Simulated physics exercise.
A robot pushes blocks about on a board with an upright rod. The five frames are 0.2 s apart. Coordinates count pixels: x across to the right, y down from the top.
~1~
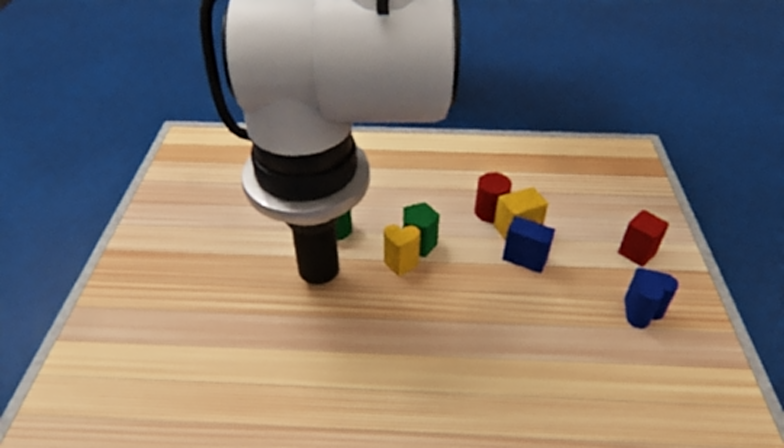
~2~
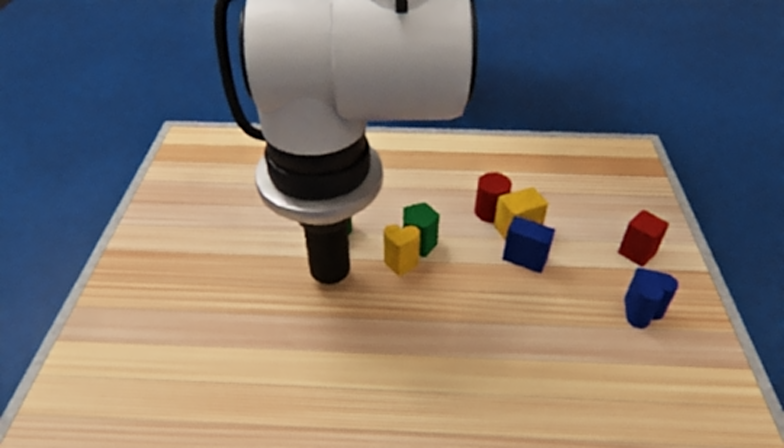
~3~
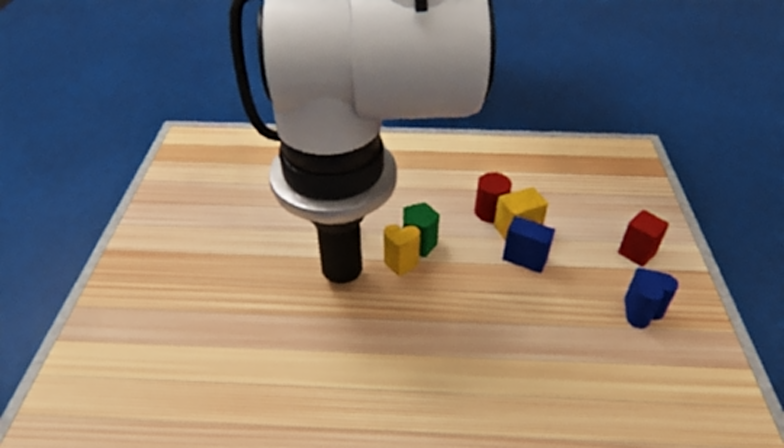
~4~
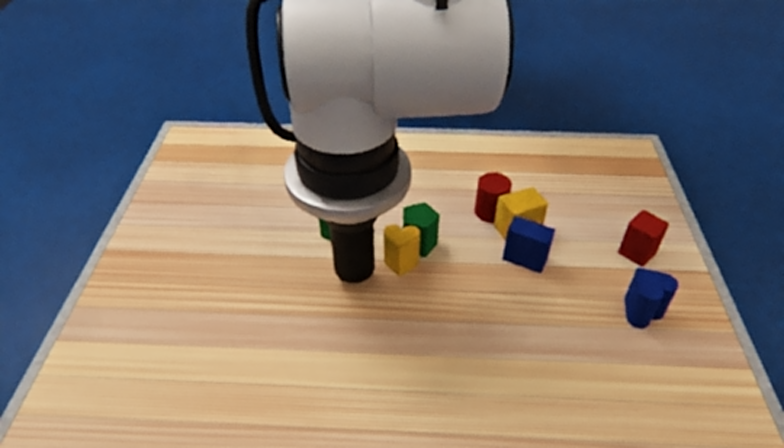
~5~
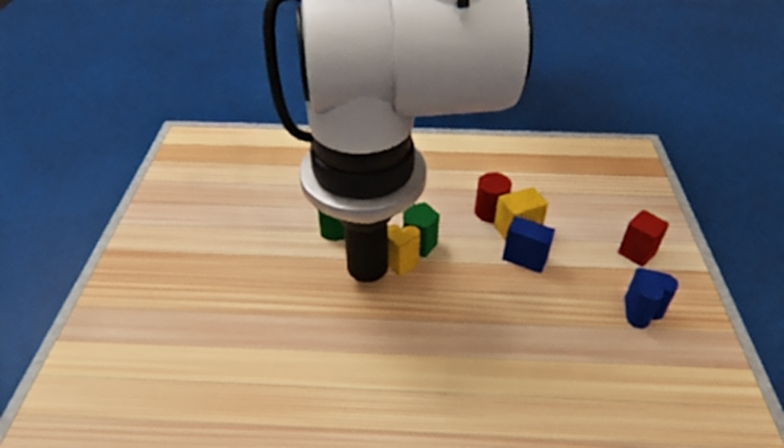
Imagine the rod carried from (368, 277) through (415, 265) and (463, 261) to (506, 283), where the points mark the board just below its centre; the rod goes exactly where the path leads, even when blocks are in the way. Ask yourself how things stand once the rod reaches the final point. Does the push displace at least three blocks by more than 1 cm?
Short answer: No.
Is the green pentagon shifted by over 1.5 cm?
In short: Yes.
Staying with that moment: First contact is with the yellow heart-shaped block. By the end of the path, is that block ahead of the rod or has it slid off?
It will get left beside or behind the rod.
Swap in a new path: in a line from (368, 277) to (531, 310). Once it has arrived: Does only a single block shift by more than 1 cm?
Yes
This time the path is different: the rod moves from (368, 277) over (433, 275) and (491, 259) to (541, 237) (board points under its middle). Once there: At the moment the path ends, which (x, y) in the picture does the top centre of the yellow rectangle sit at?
Its top centre lands on (540, 181).
The first path, step by step. One third of the way, rod (416, 255); yellow heart-shaped block (445, 221); green pentagon (436, 201), turned 20° anticlockwise.
Two thirds of the way, rod (464, 252); yellow heart-shaped block (482, 212), turned 25° anticlockwise; green pentagon (437, 199), turned 30° anticlockwise.
At the end, rod (508, 273); yellow heart-shaped block (482, 212), turned 25° anticlockwise; green pentagon (437, 199), turned 30° anticlockwise; blue rectangle in place.
